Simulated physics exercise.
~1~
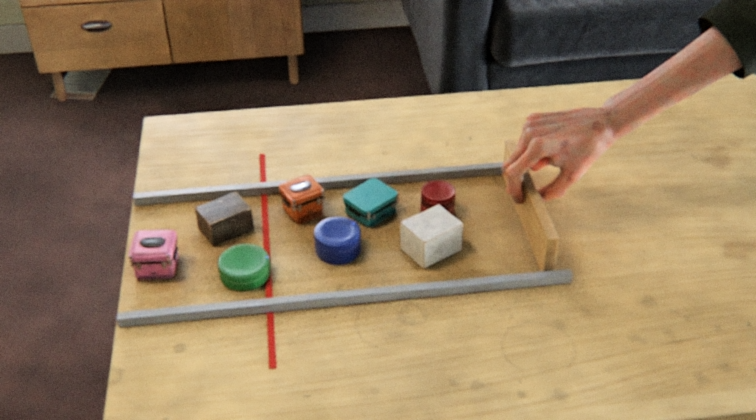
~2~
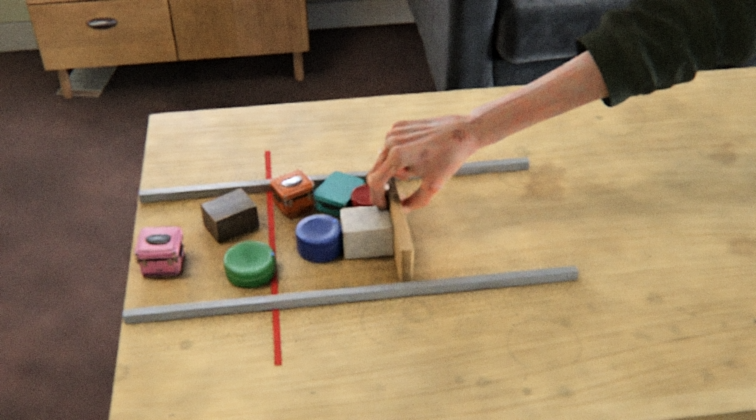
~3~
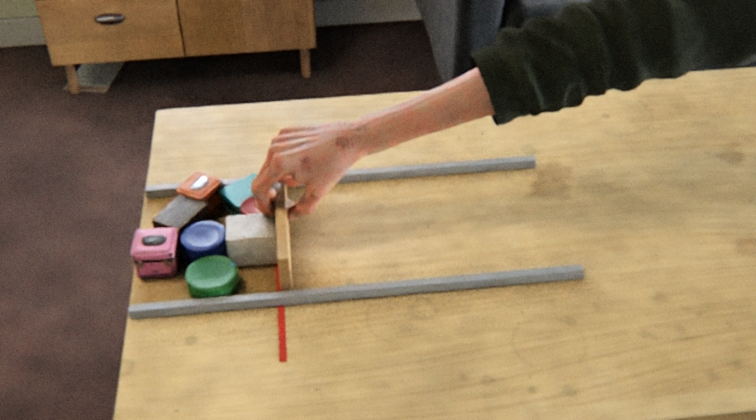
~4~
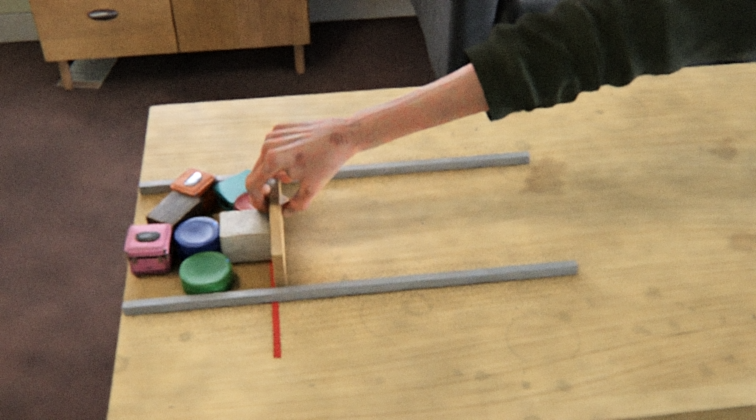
A hand slides a wooden board left to the red tape, bunching small objects together.
